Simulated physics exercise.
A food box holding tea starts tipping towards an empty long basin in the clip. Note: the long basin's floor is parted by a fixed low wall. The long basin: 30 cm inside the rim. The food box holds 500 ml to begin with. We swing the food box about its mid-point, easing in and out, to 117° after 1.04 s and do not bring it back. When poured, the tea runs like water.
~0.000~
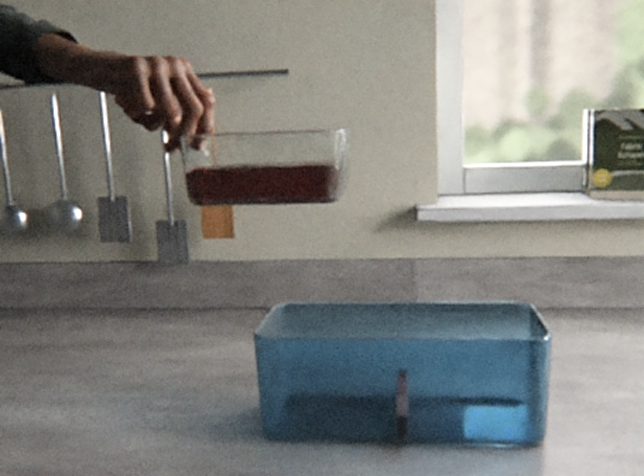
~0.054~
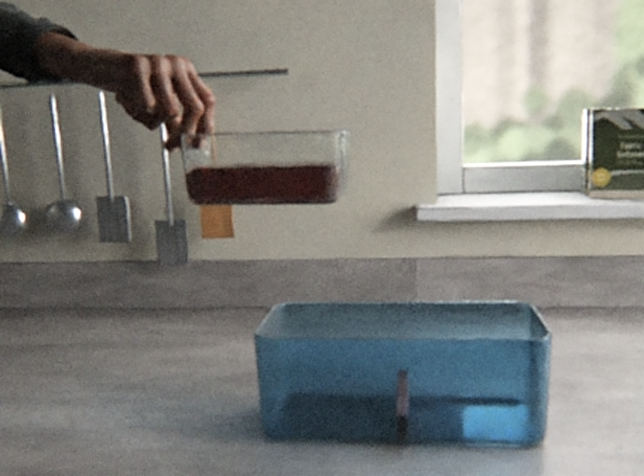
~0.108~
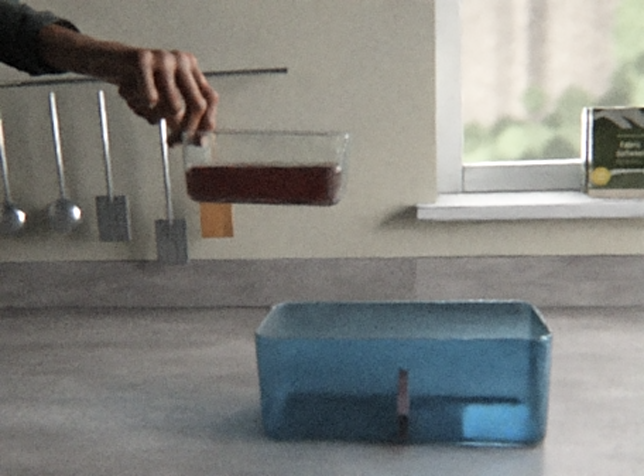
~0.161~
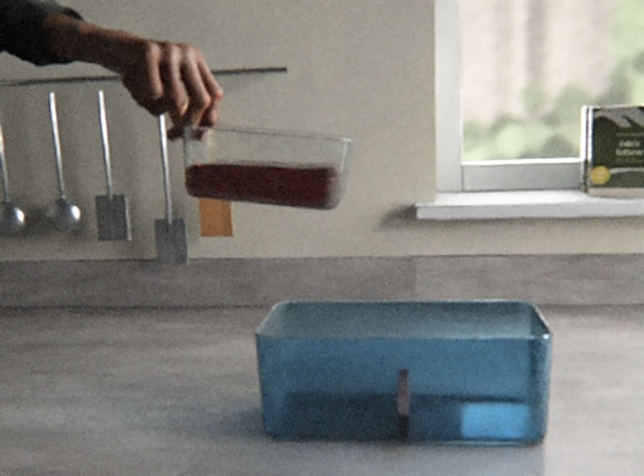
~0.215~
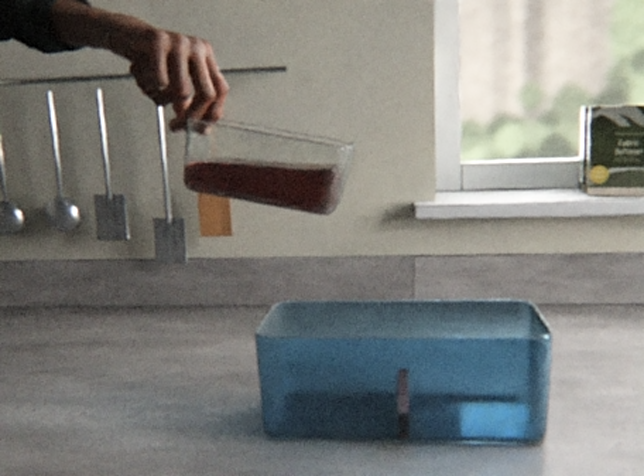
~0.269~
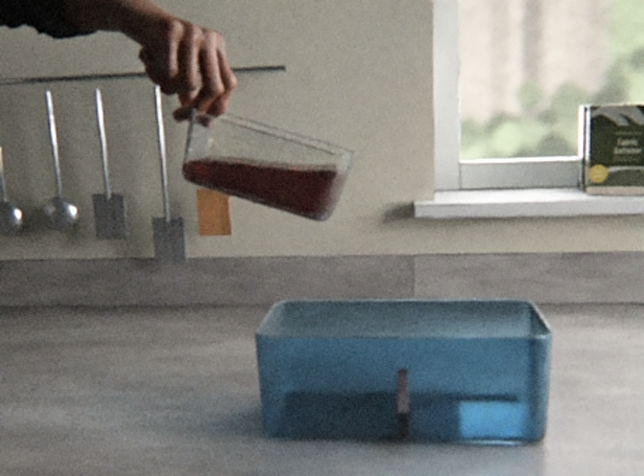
On a kitchen counter, a hand holding a clear box of dark red tea tilts it rightward above a blue basin.
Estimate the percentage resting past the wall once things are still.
I would say roughly 46 percent.
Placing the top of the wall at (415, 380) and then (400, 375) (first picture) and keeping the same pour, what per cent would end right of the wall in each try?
Some 30 in a hundred, then some 45 in a hundred.
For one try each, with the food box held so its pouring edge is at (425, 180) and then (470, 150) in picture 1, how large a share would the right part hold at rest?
In turn about 70 and 70 per cent.
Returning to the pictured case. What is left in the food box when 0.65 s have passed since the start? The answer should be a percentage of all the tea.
Close to 30 percent of the liquid remains at that time.
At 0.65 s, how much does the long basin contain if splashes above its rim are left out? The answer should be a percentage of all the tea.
About 22 per cent.
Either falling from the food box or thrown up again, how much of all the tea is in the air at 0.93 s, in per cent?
10 per cent, roughly.
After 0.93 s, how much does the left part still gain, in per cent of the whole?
Some 10 per cent.
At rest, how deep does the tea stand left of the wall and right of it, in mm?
Some 14 mm on the left and some 12 mm on the right.
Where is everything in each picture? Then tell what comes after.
The first frame shows tilt 0°; pouring edge (346, 132); surface from (198, 168) to (343, 164); the long basin's rim runs from (265, 321) to (541, 321); the wall's top is at (403, 392).
The second frame shows tilt 1°; pouring edge (347, 133); surface from (198, 168) to (344, 164).
The third frame shows tilt 3°; pouring edge (348, 136); surface from (198, 166) to (344, 165).
The fourth frame shows tilt 7°; pouring edge (350, 141); surface from (198, 164) to (344, 166).
The fifth frame shows tilt 12°; pouring edge (352, 148); surface from (198, 162) to (345, 167).
The sixth frame shows tilt 18°; pouring edge (353, 157); surface from (196, 160) to (346, 168).
By 0.65 s the tilt is 81° and 30 per cent is still to pour, 4 is left of the wall and 18 right of it.
By 0.93 s the tilt is 114° and 4 per cent is still to pour, 42 is left of the wall and 43 right of it.
By 1.22 s the tilt is 117° and 0 per cent is still to pour, 53 is left of the wall and 46 right of it.
By 1.54 s the tilt is 117° and 0 per cent is still to pour, 53 is left of the wall and 46 right of it.
At rest 53 per cent lies left of the wall, 46 right of it and 1 outside.
